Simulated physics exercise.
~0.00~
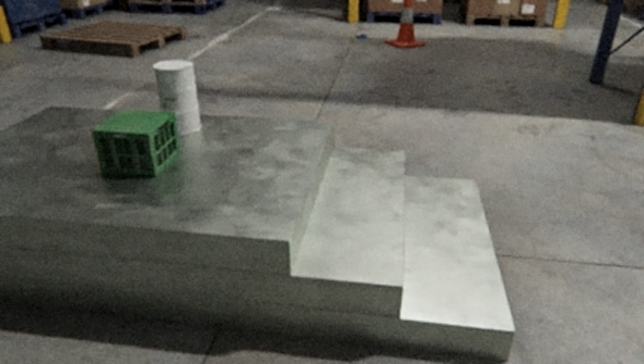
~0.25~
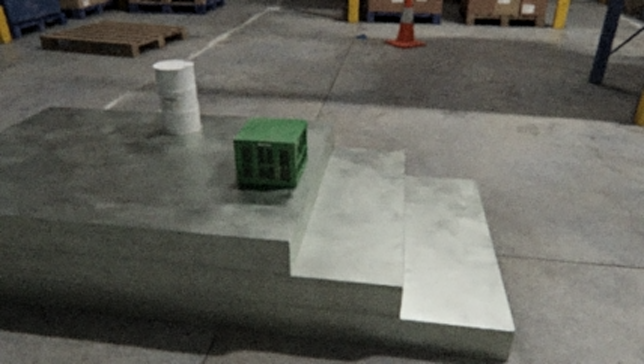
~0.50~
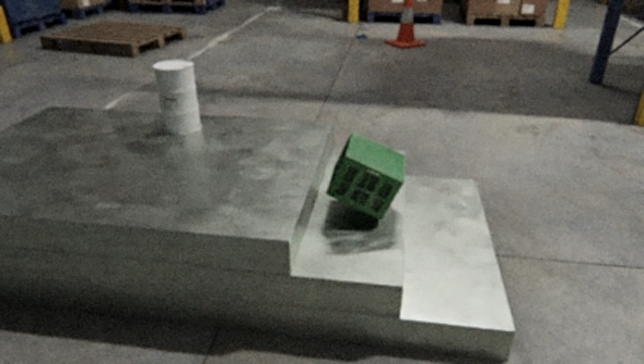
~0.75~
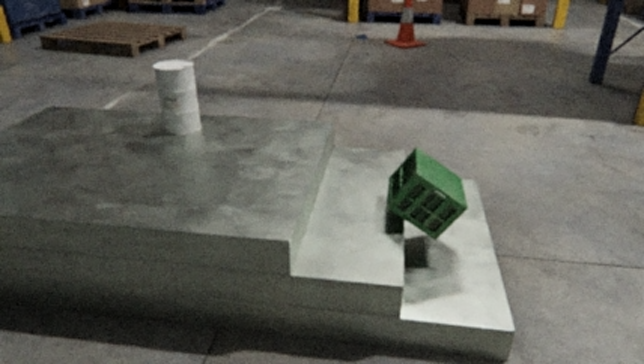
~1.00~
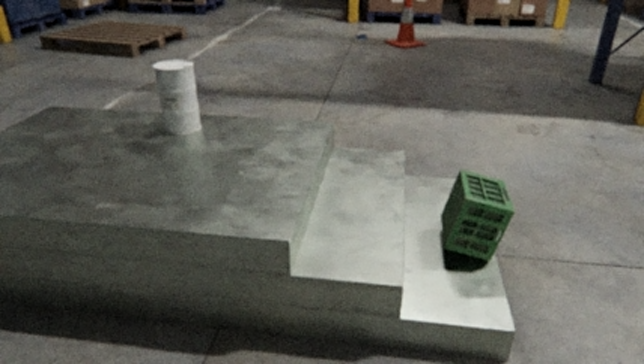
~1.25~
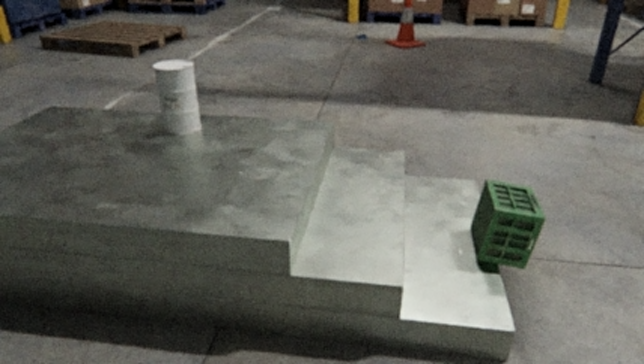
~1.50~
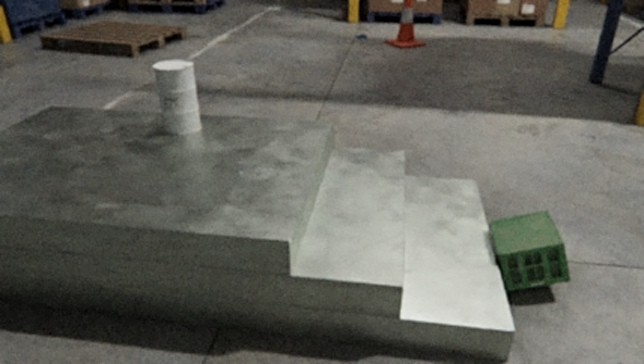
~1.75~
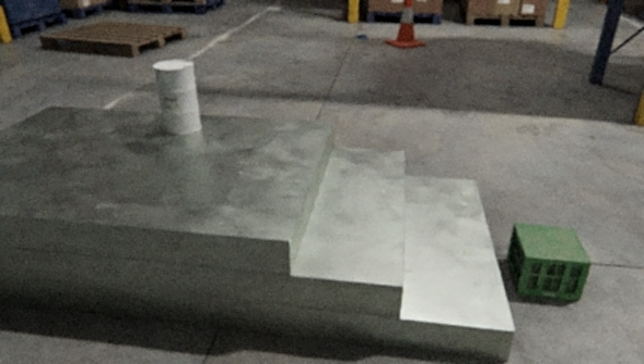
A green crate sits beside a white canister on a grey raised landing in a dim warehouse, seen from slightly above by a still camera. Two broad steps lead down from the landing to the right, with a pallet, boxes and an orange cone behind. The crate slides right across the landing, leaving the canister behind, and tips over the top edge. It tumbles down across the steps, turning over as it goes, then drops off the last one. It ends on the concrete floor to the right of the steps, while the canister still stands in its place.
